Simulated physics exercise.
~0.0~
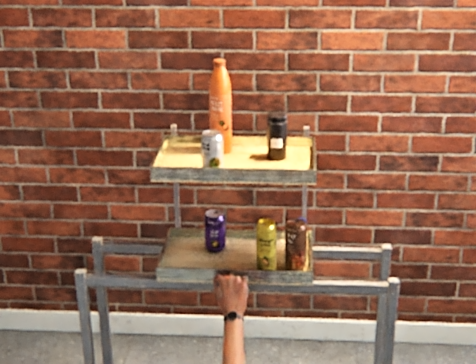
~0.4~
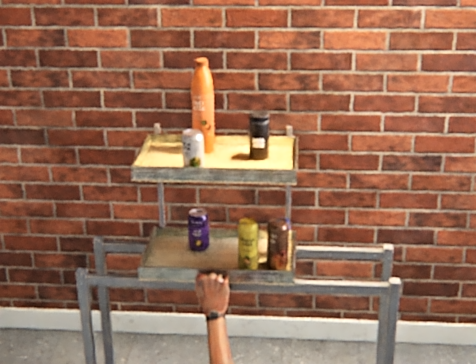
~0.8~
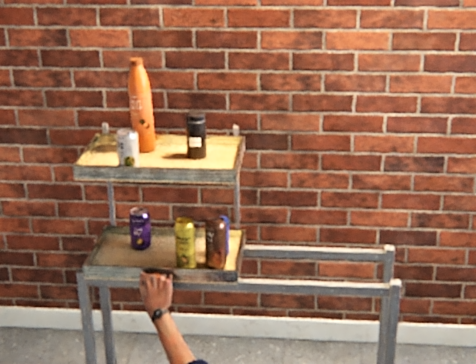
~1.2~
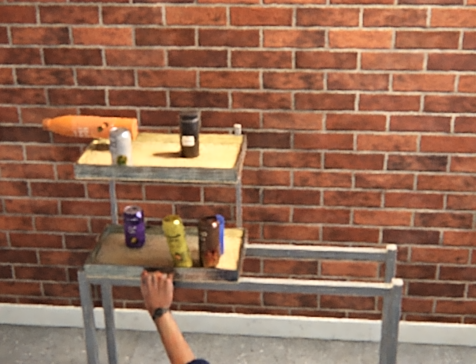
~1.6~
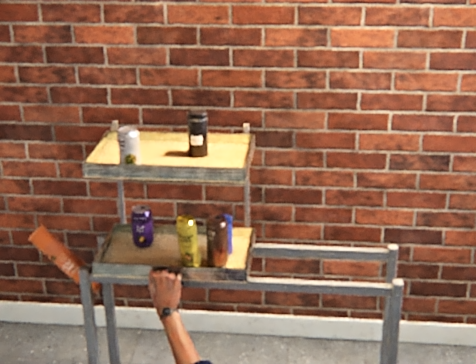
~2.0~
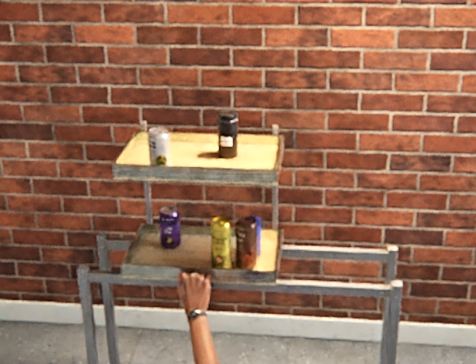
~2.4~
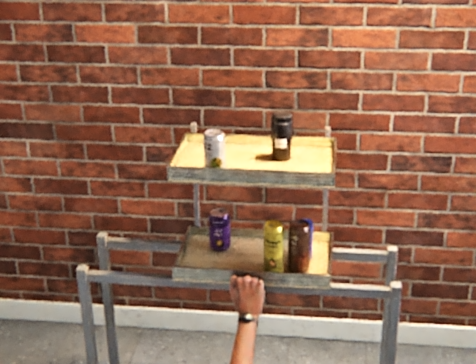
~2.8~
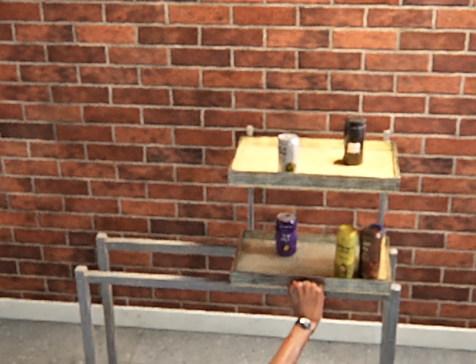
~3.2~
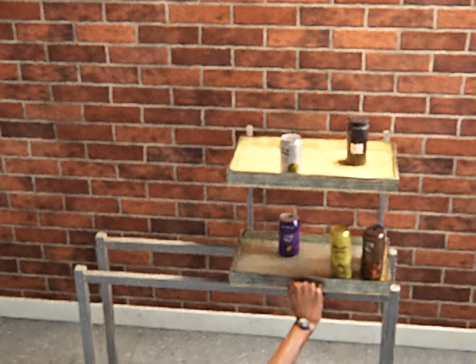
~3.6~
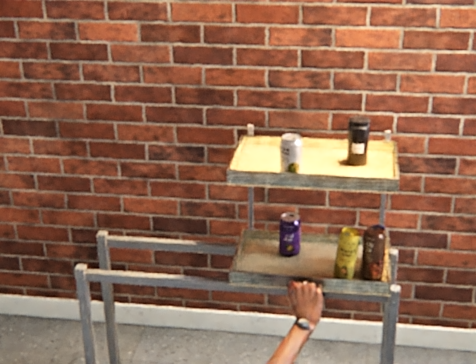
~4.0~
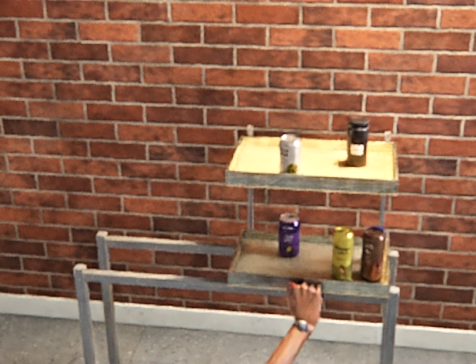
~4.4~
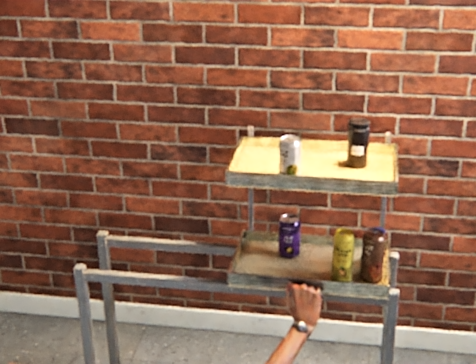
Orange bottle toppling off a two-tier tray as a hand slides it left, then right, the cans and black jar staying upright.
